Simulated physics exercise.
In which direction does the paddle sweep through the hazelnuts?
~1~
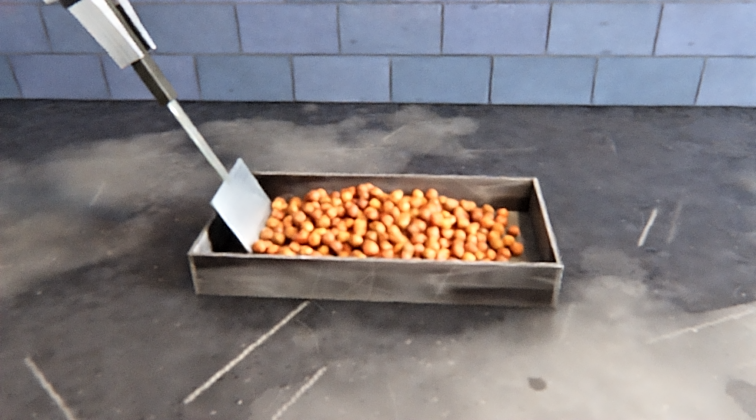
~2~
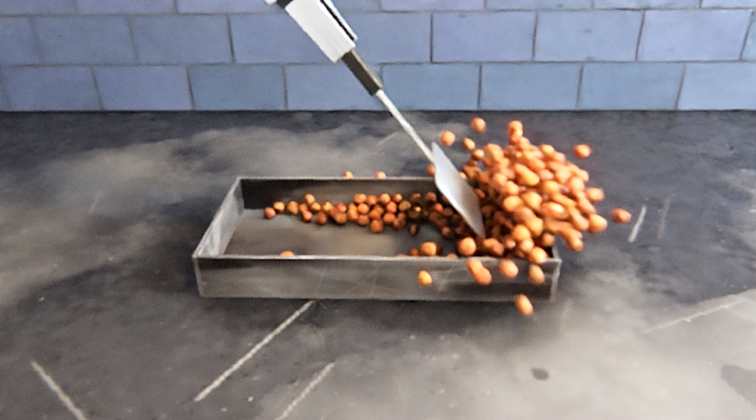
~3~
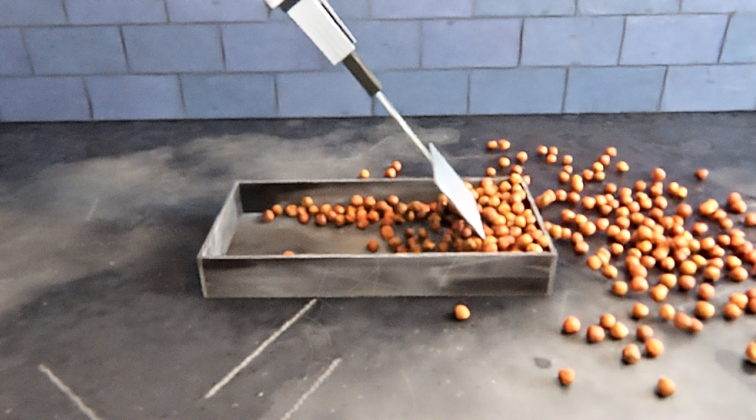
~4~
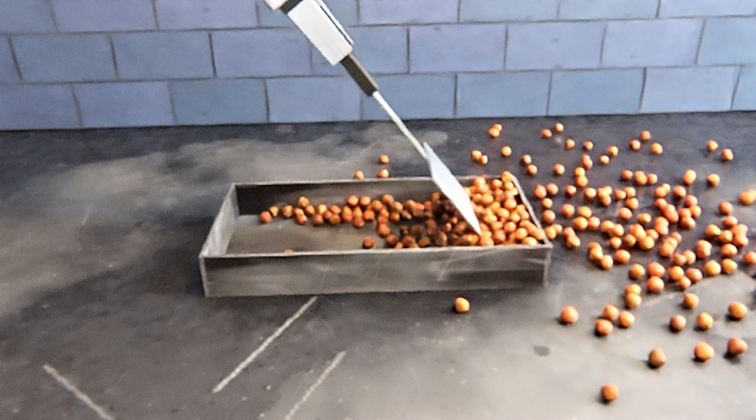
The paddle sweeps to the right, from the left part of the tray towards its right end.
A heap of orange-brown hazelnuts fills much of a shallow, grey rectangular tray on a dark, scratched table top, seen from slightly above with a blue tiled wall behind. A robot's gripping end holds a paddle with a pale flat blade at the left side of the heap. The paddle sweeps right through the tray, piling the nuts up and throwing many over the right end. It stops inside the tray, near that end, while the spilled nuts scatter across the table. At the end, many nuts lie spread on the right, while the rest remain in the tray, mostly bunched around the still blade.
